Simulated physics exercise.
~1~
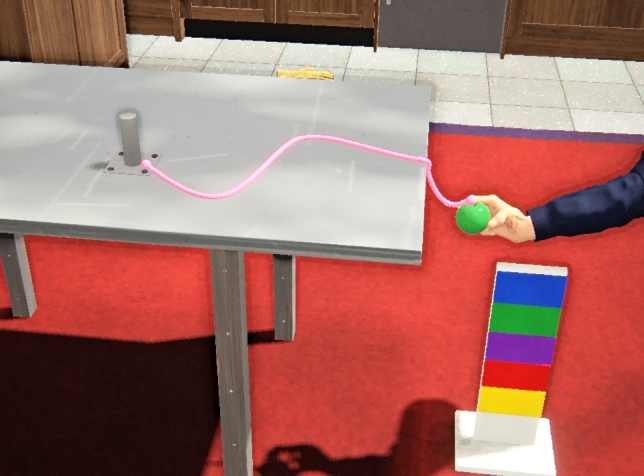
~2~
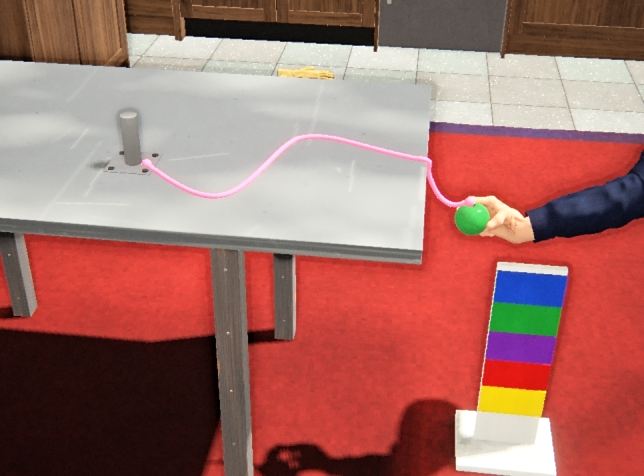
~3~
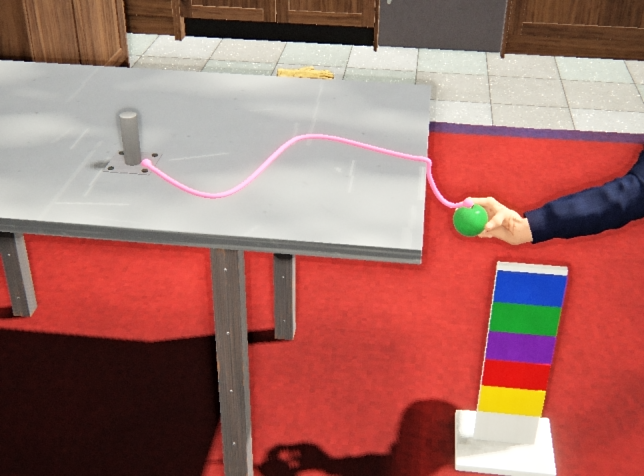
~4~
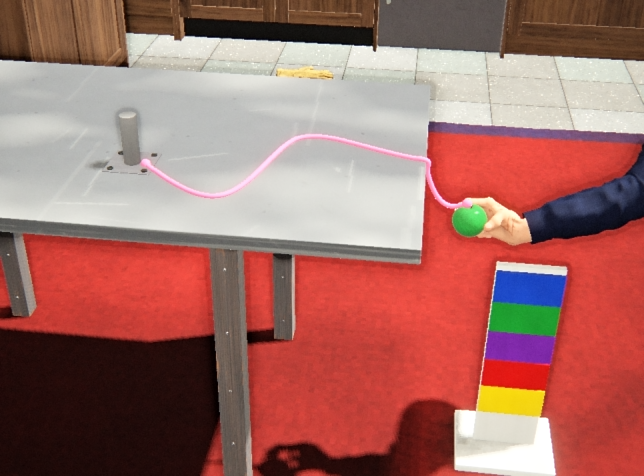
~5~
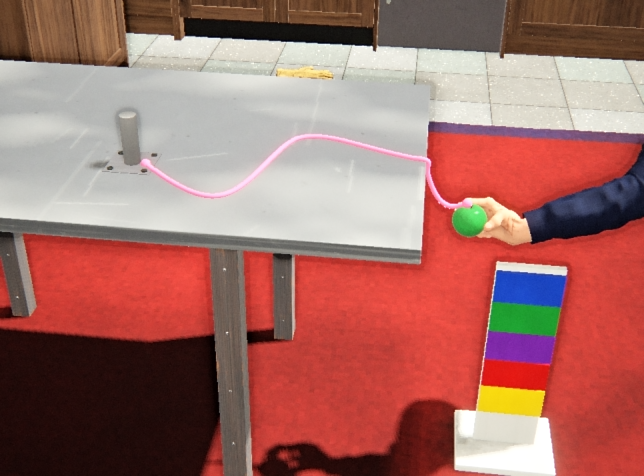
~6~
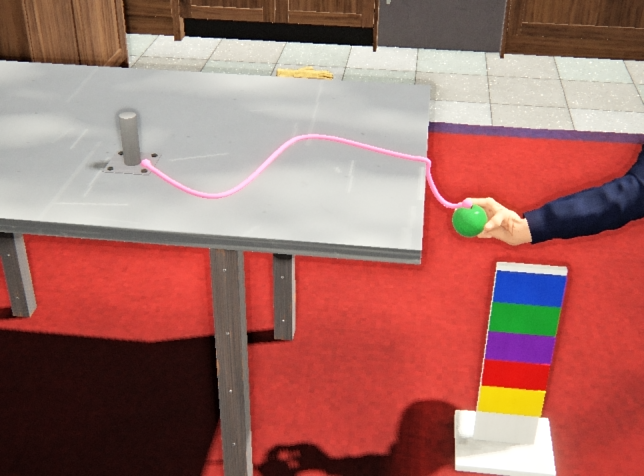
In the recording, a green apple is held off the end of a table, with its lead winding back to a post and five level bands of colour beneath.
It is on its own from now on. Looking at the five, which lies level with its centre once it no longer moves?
The purple one lies level with its centre.
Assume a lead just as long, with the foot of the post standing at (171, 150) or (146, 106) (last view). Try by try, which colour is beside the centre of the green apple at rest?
First try: Red; second try: Green.
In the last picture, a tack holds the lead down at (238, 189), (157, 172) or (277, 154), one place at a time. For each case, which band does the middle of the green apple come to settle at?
Results, in sequence: Green / purple / blue.
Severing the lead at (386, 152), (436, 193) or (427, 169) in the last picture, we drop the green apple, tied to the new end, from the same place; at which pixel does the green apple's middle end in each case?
Roughly at (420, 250) for the first, (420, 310) for the second and (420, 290) for the third.
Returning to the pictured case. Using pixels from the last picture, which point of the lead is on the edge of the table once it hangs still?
Look close to (323, 138) - that's the one.
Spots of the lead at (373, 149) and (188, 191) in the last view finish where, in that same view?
Result - first point (422, 232), second point (221, 166).
Early on, apple near (385, 345); level with purple.
Midway, apple near (426, 350); level with purple.
Finally, apple near (413, 353); level with purple. Its middle rests at the purple band.
